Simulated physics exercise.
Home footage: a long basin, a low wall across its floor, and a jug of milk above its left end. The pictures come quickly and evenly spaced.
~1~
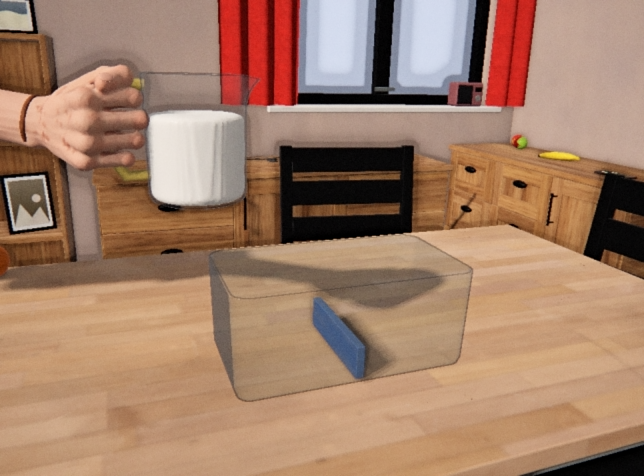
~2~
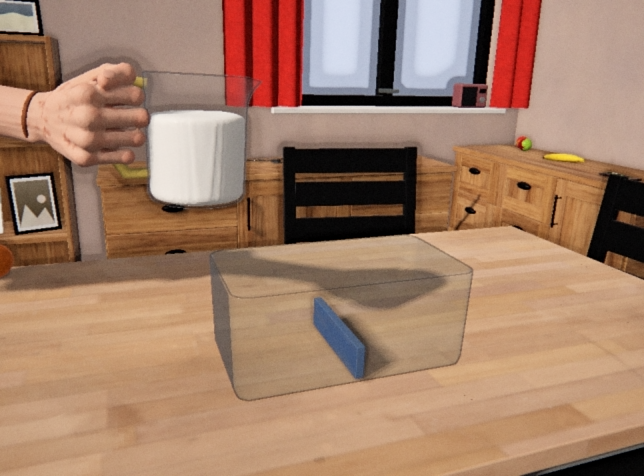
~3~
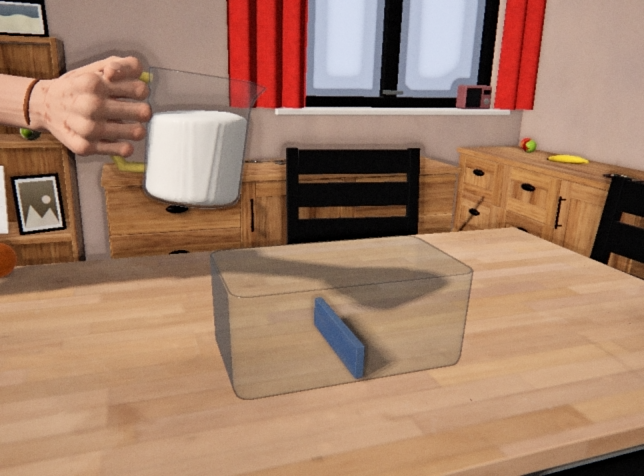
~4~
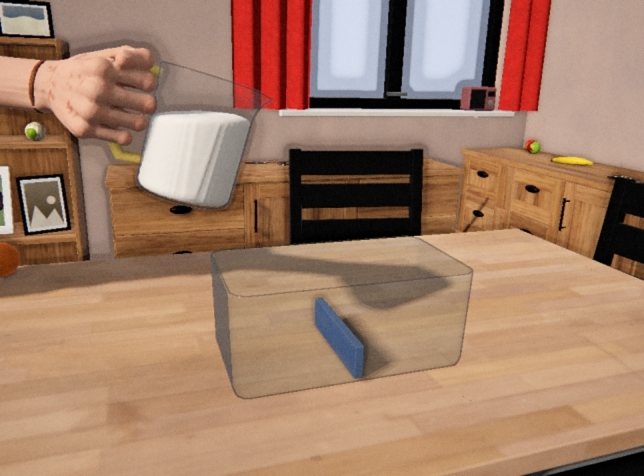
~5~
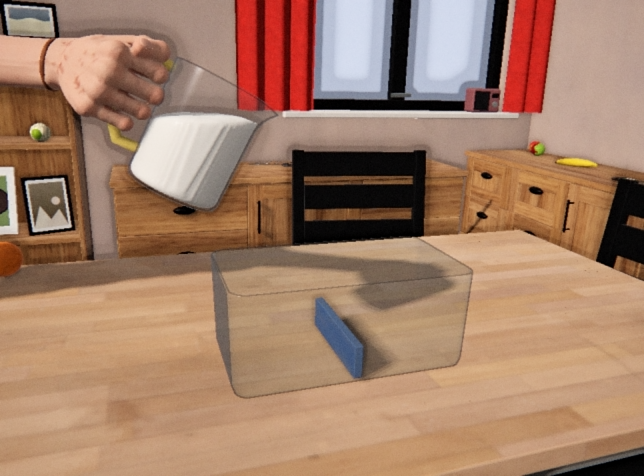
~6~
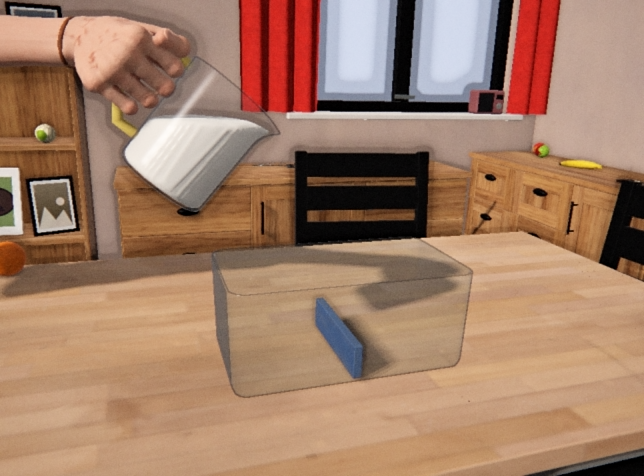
A hand tilting a clear jug of milk rightward above a transparent basin with a low blue wall on a wooden table.
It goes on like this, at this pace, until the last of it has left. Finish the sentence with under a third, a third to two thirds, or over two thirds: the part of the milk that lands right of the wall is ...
It is under a third.
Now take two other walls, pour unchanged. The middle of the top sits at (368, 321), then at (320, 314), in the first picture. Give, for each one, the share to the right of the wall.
First try: Roughly 10 per cent; second try: 35 per cent.
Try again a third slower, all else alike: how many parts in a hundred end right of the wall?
I'd estimate about 10 percent ends up there.
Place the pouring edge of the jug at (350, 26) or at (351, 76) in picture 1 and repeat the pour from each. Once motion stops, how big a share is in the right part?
First place gives some 65 %, second place some 80 %.
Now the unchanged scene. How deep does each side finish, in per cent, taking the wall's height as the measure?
On the left it's around 60 per cent; on the right, 0 per cent.
A moment on, the jug is tipped on its side and 68 per cent is still to pour, 8 is left of the wall and 0 right of it.
Next, the jug is tipped right over and 20 per cent is still to pour, 60 is left of the wall and 0 right of it.
Then the jug is tipped right over and 4 per cent is still to pour, 80 is left of the wall and 2 right of it.
Later the jug is tipped right over and 0 per cent is still to pour, 87 is left of the wall and 5 right of it.
At rest 87 per cent lies left of the wall, 6 right of it and 7 outside.
